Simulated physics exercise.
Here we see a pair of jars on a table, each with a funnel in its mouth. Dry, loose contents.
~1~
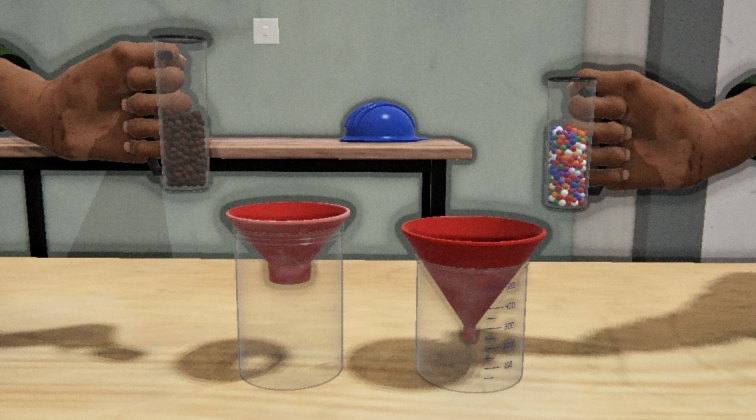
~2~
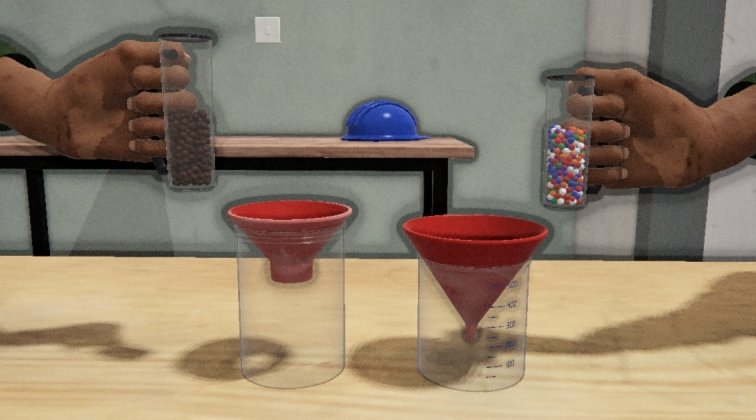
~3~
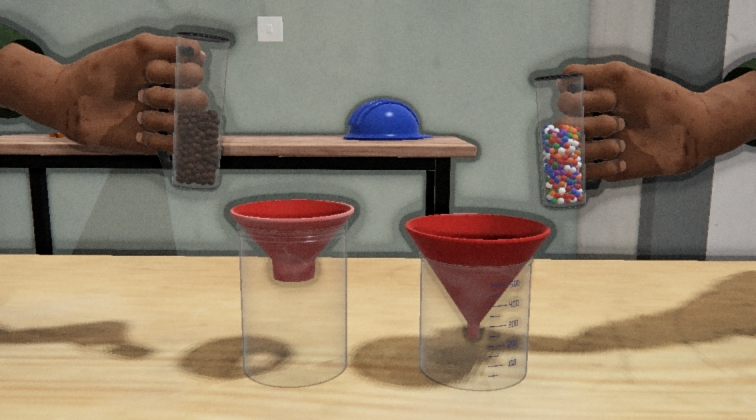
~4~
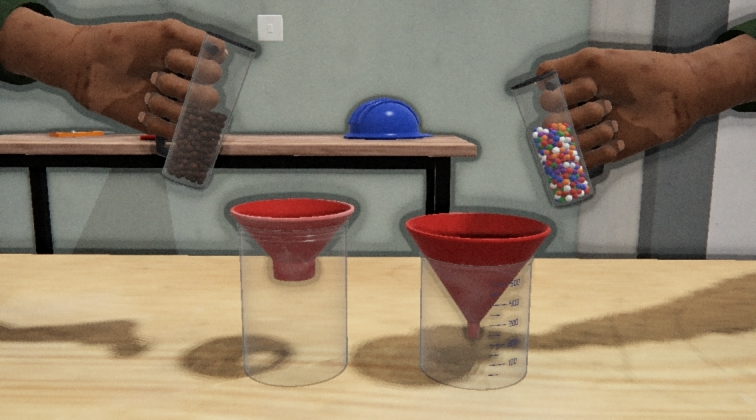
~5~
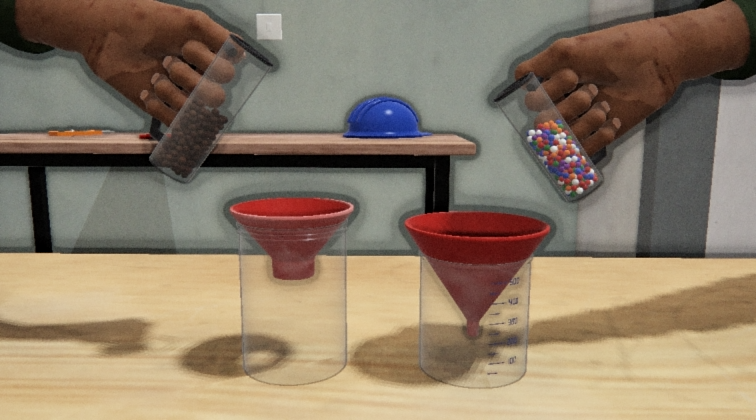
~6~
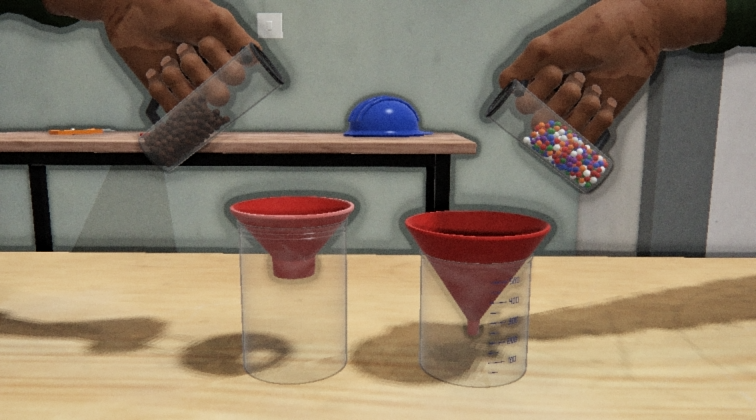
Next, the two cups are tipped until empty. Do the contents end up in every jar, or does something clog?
My prediction: Left funnel: Most likely it empties out fully. Right: Most likely it stops flowing.
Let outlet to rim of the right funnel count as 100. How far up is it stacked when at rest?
Roughly 55 per cent.
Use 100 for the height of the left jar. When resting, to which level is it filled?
Near 10 %.
Then, 0.47 s later than the last frame, left, every one still in the cup; right, every one still in the cup.
Then, 0.88 s later than the last frame, left, almost all still in the cup, just a few in or over the funnel; right, the larger part still in the cup, about a tenth in or over the funnel.
Then, 1.23 s later than the last frame, left, about a tenth still in the cup, roughly half in or over the funnel, roughly a third down in the jar; right, about a tenth still in the cup, almost all in or over the funnel, just a few down in the jar.
When it is over, left, every one down in the jar; right, almost all stuck in the funnel, just a few down in the jar.
